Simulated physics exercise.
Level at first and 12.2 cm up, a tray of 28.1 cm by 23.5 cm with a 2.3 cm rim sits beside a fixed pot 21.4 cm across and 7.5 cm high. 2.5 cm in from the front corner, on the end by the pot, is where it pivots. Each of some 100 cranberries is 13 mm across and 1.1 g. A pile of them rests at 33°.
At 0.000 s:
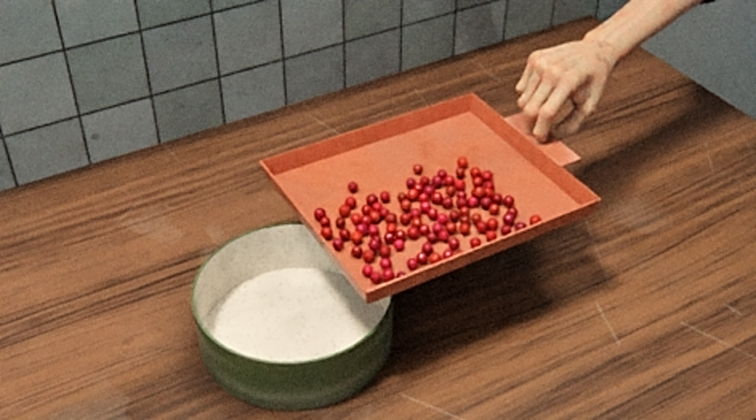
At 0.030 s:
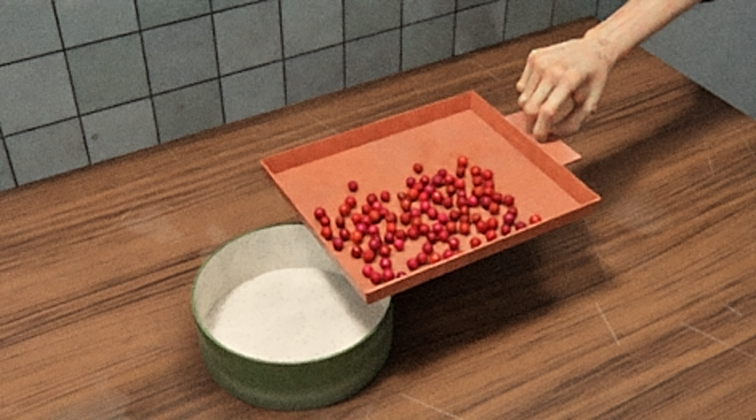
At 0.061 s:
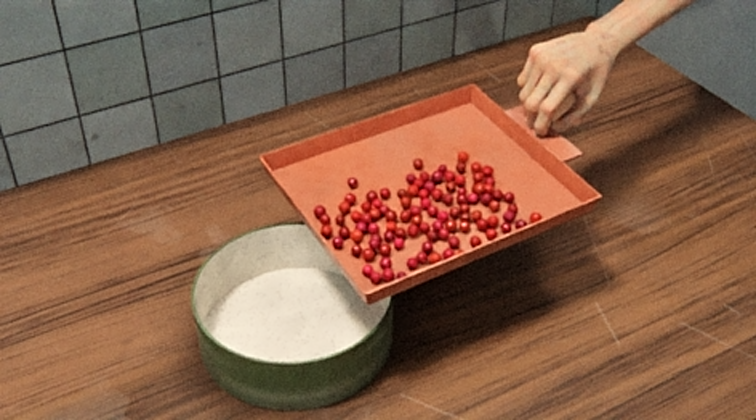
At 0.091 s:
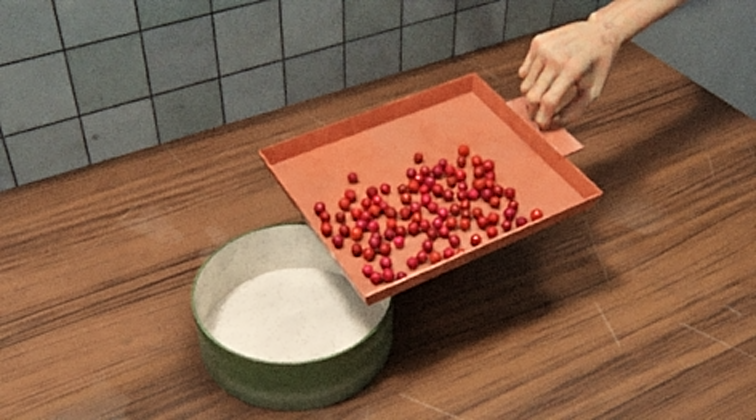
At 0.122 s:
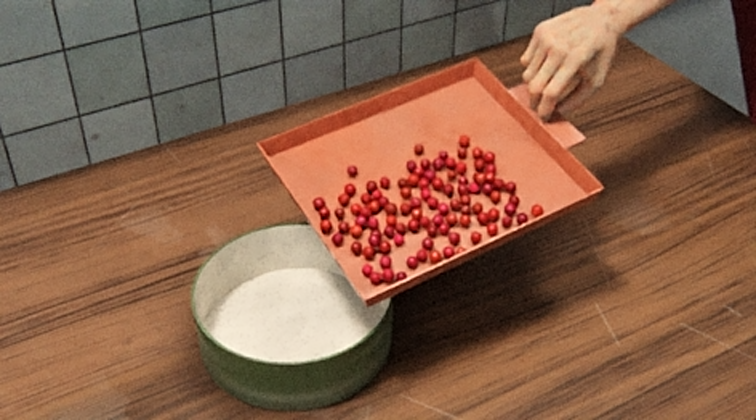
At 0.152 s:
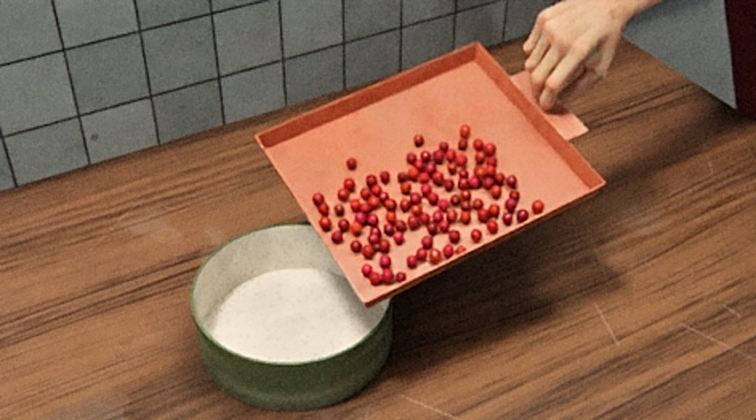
A hand slowly tilts up an orange tray of red berries beside a green pot.
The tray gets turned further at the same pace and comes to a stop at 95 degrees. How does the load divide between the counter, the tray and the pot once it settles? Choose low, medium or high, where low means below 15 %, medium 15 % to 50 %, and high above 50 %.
Shares - counter: High, tray: Low, pot: Low.
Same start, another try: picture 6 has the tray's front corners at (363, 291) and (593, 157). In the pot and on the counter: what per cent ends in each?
Final per cent - pot 90, counter 10.
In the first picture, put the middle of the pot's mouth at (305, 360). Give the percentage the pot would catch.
I'd put it at around 75 per cent.
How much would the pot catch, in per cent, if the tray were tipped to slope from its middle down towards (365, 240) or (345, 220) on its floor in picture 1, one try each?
About 75 and 90 per cent.
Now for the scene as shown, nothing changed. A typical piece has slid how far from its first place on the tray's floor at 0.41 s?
It has moved some 4 cm from its start.
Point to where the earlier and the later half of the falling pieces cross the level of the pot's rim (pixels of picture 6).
Roughly (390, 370) to begin with, later roughly (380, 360).
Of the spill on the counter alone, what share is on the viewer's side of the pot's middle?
100 %.
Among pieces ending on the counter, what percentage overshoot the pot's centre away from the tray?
It comes to near 40 percent.
After 0.41 s, tilt 55 degrees; the tray holds 100 %, the pot 0 %.
After 0.58 s, tilt 81 degrees; the tray holds 100 %, the pot 0 %.
After 0.88 s, tilt 95 degrees; the tray holds 10 %, the pot 0 %.
At rest (1.6 s), counter 100 %, tray 0 %, pot 0 %.
